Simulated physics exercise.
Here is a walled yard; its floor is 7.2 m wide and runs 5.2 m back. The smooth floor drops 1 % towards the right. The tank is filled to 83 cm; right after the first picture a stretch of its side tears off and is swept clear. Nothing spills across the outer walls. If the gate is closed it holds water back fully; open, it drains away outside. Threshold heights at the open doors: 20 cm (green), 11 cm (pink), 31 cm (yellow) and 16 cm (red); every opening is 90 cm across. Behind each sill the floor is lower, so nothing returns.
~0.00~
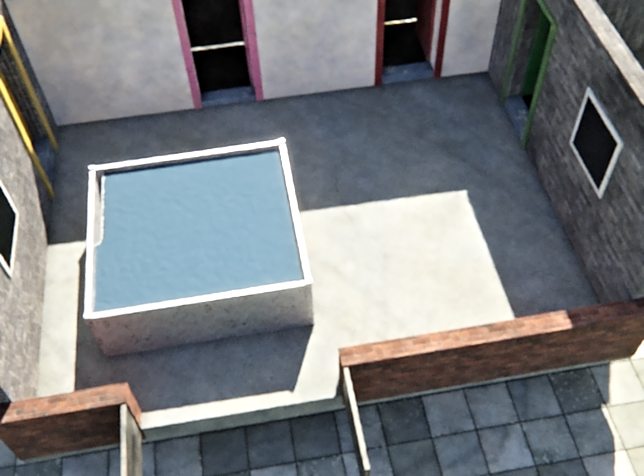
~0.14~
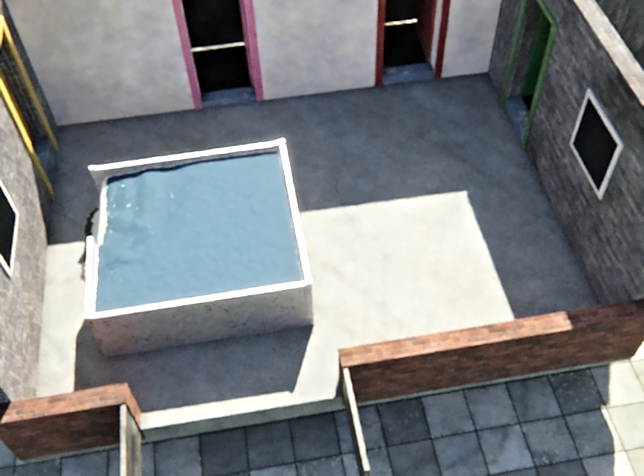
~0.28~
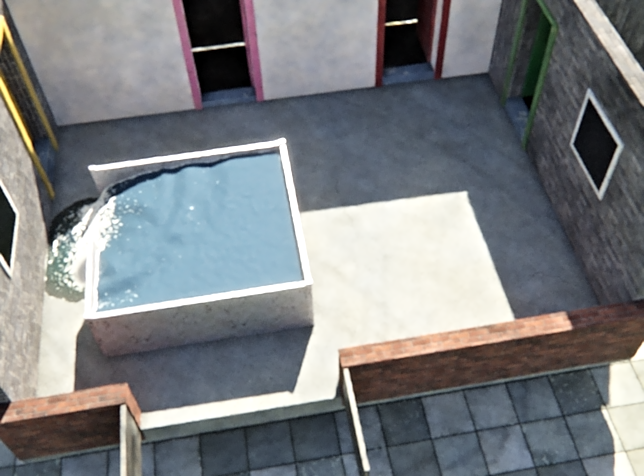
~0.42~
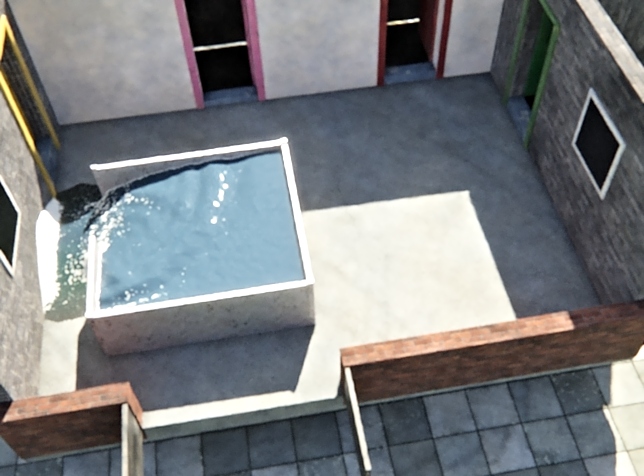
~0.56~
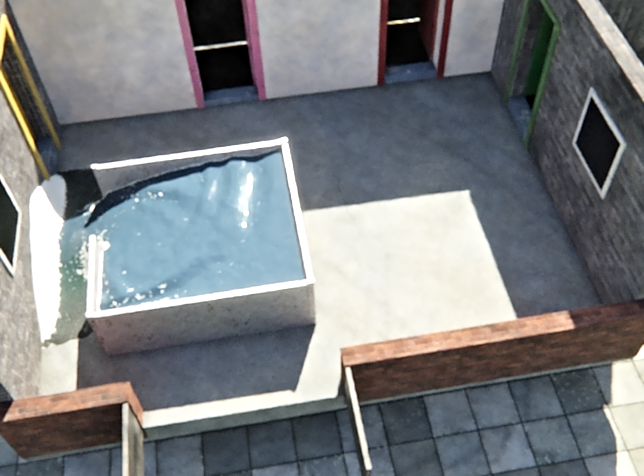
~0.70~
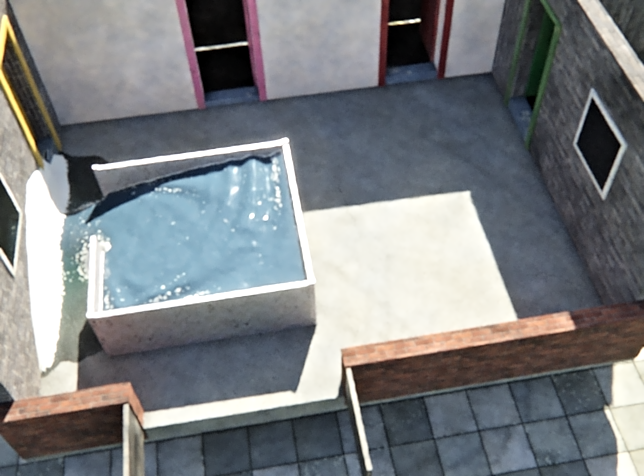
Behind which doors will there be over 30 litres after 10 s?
Within that time: At the green door it keeps below the limit; at the pink door it keeps below the limit; at the yellow door it stays under the limit; at the red door it keeps below the limit.
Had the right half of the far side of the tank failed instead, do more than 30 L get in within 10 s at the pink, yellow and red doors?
Against that limit: Pink over, yellow under, red under.
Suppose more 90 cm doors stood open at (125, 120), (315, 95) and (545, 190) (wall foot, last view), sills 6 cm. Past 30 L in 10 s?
In that order: Past it, under, over.
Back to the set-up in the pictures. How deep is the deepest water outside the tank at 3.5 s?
Roughly 38 cm.
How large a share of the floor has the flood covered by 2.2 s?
Some 30 per cent of it.
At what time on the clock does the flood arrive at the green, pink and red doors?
Green 3.4 s, pink 1.6 s, red 2.8 s.
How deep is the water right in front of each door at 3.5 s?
In cm: Green 4, pink 12, yellow 22, red 4.
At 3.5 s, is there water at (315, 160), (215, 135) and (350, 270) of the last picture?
In turn: Under water, under water, not reached.
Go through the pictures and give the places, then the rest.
Still water, 83 cm deep, in the tank at (194, 225), in the first frame.
The front is at a hidden place, 0.7 m from the gap at (106, 232); 0.2 m2 of floor is under water; 83 cm left at the back of the tank, in the second frame.
Water pours out at (107, 233) and has run 1.0 m, to (55, 289); typically 12 cm deep outside, 83 cm at the tank's back, in the third frame.
The front is at (55, 197), 1.3 m from the gap at (109, 234); 1.6 m2 of floor is under water; 83 cm left at the back of the tank, in the fourth frame.
Water pours out at (109, 233) and has run 1.7 m, to (44, 342); typically 16 cm deep outside, 83 cm at the tank's back, in the fifth frame.
Water pours out at (110, 233) and has run 2.1 m, to (43, 372); typically 18 cm deep outside, 81 cm at the tank's back, in the sixth frame.
After 1.4 s water covers 20 % of the floor and is deepest (67 cm) near (65, 246); green door not reached, pink door not reached, yellow door 26 cm at the sill, 1 L in, red door not reached.
After 2.2 s water covers 30 % of the floor and is deepest (56 cm) near (65, 246); green door not reached, pink door 11 cm at the sill, 0 L in, yellow door 25 cm at the sill, 2 L in, red door not reached.
After 3.5 s water covers 75 % of the floor and is deepest (38 cm) near (65, 256); green door 4 cm at the sill, 0 L in, pink door 12 cm at the sill, 1 L in, yellow door 22 cm at the sill, 3 L in, red door 4 cm at the sill, 0 L in.
After 6.0 s water covers 90 % of the floor and is deepest (25 cm) near (605, 336); green door 20 cm at the sill, 2 L in, pink door 9 cm at the sill, 3 L in, yellow door 16 cm at the sill, 3 L in, red door 4 cm at the sill, 0 L in.
After 10.0 s water covers 95 % of the floor and is deepest (18 cm) near (591, 338); green door 16 cm at the sill, 2 L in, pink door 5 cm at the sill, 3 L in, yellow door 10 cm at the sill, 3 L in, red door 13 cm at the sill, 0 L in.
